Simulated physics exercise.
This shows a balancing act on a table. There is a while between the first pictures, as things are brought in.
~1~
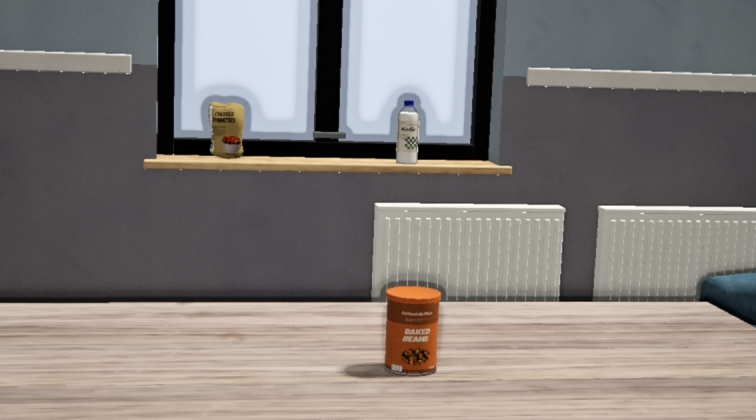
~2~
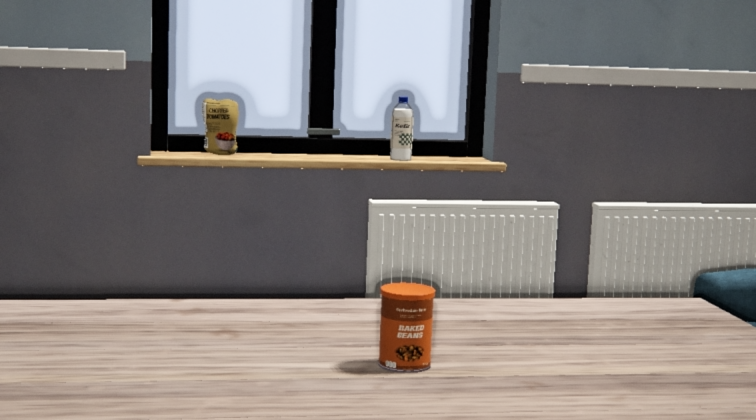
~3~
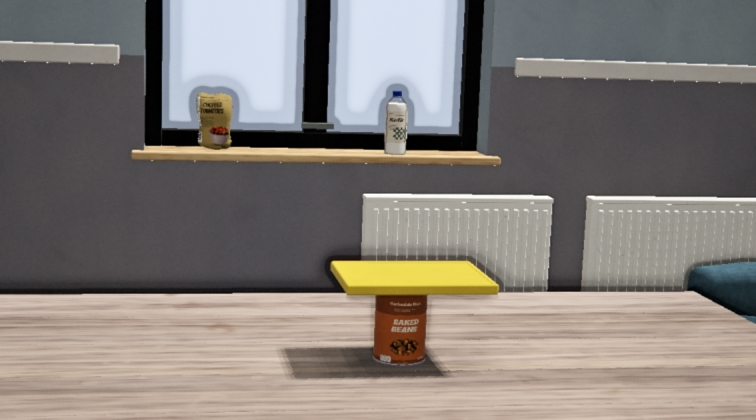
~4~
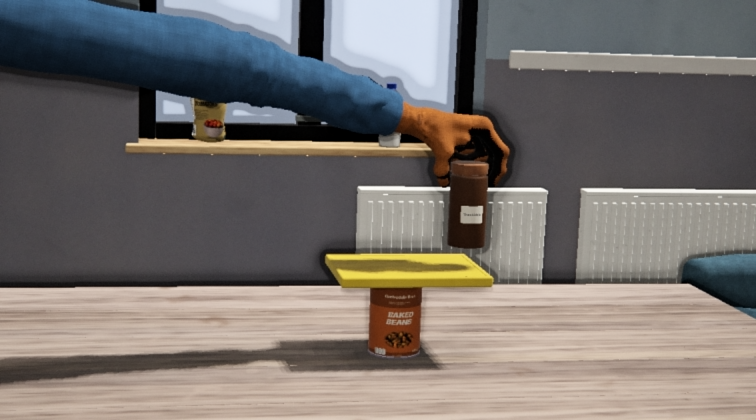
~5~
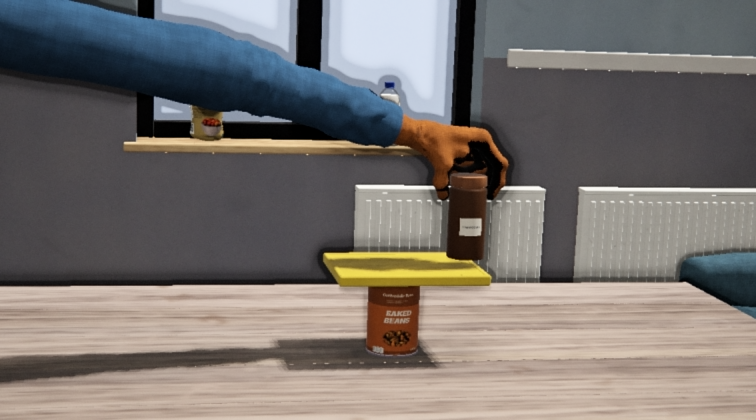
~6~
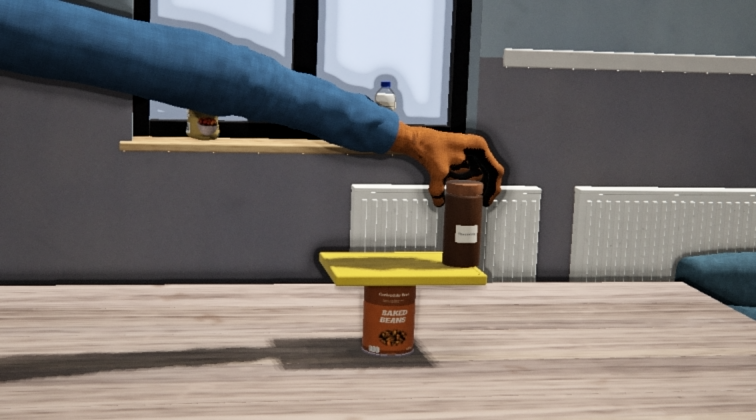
An arm in a blue sleeve reaches in from the left over a pale wooden table, seen from the front in a grey room with a window and white radiators behind. An orange can of baked beans stands near the middle, and a yellow board appears flat on top of it. The hand lowers a brown jar onto the board's right side, still holding it, while the view drifts slightly.
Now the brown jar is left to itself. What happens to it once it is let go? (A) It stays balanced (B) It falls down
B, it falls down.
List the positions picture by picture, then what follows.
In the first picture, the last thing is not in view yet.
In the second picture, the last thing is not in view yet.
In the third picture, the last thing is not in view yet; yellow lid (412, 277).
In the fourth picture, on its way; brown jar (468, 204); yellow lid (407, 270).
In the fifth picture, on its way; brown jar (467, 217); yellow lid (405, 269).
In the sixth picture, in place under the hand; brown jar (463, 223); yellow lid (401, 268).
Then, 0.40 s past the last view, brown jar now fallen; yellow lid rocked 74° from its first pose.
Then, 0.60 s past the last view, yellow lid on its side.
Finally, fallen, yellow lid and brown jar; orange tin still in place. The stack loses its balance.
